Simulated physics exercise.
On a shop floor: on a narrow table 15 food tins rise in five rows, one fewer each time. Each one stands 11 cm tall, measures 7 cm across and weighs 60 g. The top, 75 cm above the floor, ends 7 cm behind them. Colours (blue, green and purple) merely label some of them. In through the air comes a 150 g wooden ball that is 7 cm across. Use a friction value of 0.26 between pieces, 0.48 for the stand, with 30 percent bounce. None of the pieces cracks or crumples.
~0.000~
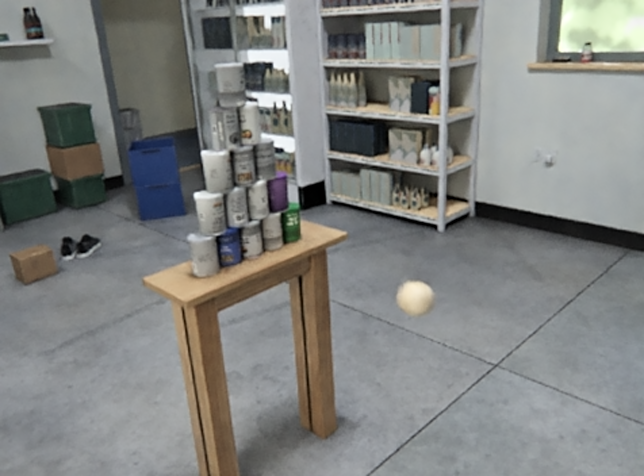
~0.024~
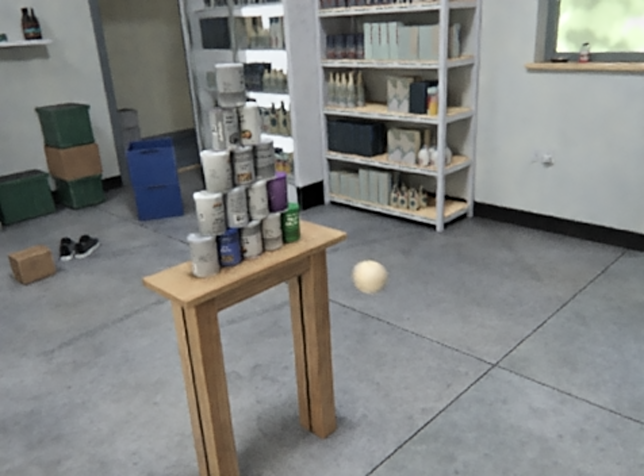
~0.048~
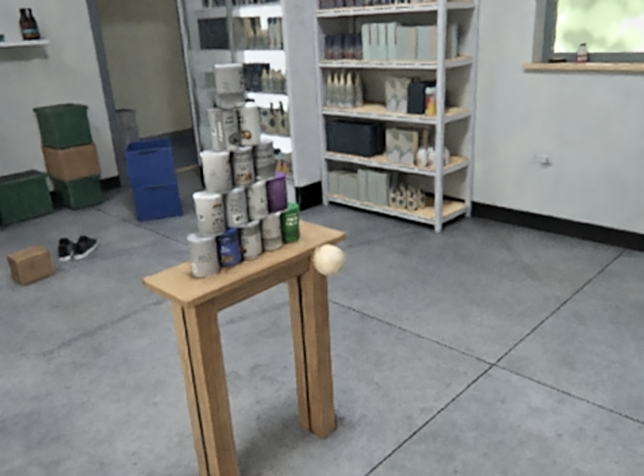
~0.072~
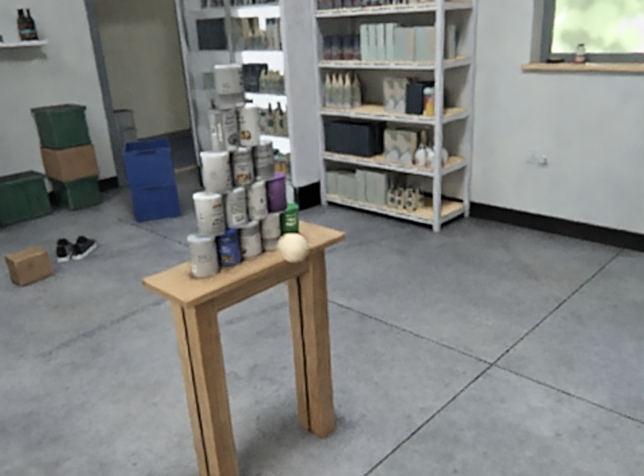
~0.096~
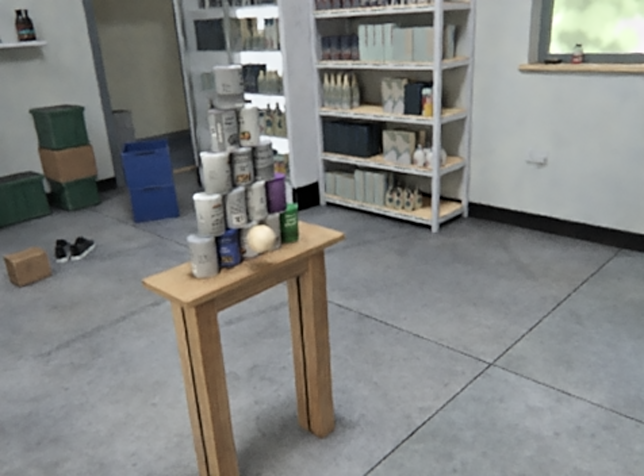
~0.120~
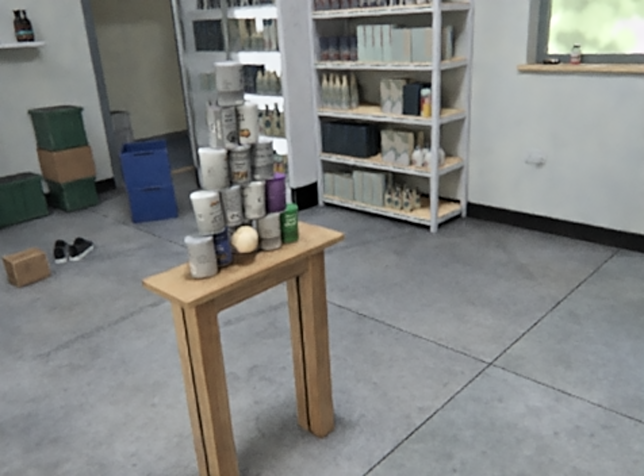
On a shop floor with shelves and boxes behind, seen from slightly above by a nearly still camera, a narrow wooden table stands left of centre. Mostly grey tins form a tapering stack on it, with a blue and a green one in the bottom row and a purple one above. A pale ball flies in from the right, strikes the bottom row, and several tins shift and lean slightly.
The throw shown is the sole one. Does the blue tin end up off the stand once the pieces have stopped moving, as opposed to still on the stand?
Yes.
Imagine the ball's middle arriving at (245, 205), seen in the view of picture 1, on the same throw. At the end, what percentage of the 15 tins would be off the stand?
Changed setup: 50 per cent.
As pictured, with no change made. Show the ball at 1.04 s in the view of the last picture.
(172, 332), roughly.
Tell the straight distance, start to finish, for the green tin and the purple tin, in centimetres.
The green one ends around 0 cm from its start and the purple one around 0 cm.
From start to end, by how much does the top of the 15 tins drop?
Some 32 cm lower.
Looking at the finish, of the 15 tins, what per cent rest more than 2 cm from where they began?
80 percent.
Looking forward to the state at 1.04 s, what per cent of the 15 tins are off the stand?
By then, 60 per cent.
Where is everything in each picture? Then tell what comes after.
In the first frame (each place is the centre of the face we see best; the camera moves round a little), ball (416, 299) 56 cm from contact, 5.3 m/s; blue tin (226, 250); purple tin (275, 196); green tin (294, 225); all in place.
Ball (370, 277) 43 cm from contact, 5.3 m/s; blue tin (225, 250), in the second frame.
Ball (330, 260) 30 cm from contact, 5.3 m/s; blue tin (225, 250), in the third frame.
Ball (293, 248) 17 cm from contact, 5.3 m/s; blue tin (225, 250), in the fourth frame.
Ball (261, 239) 48 mm from contact, 5.3 m/s; blue tin (225, 251), in the fifth frame.
Ball (245, 239) after contact, 1.9 m/s; blue tin (219, 248) moved 27 mm; purple tin (273, 196); green tin (292, 226); steepest lean 5°, the tin at (217, 213); 10 have shifted, in the sixth frame.
By 0.50 s, ball still moving; 3 of the 15 tins off the stand; blue tin tilted 30°, 47 cm lower; purple tin moved 12 mm.
By 1.04 s, ball still moving; 9 of the 15 tins off the stand; blue tin on its side; purple tin moved 13 mm.
When it is over (1.5 s), ball rolling away; 11 of the 15 tins off the stand; blue tin on its side; purple tin moved 13 mm; green tin unmoved. In pixels of the last frame, middles, blue tin near (172, 285), purple tin near (278, 193).
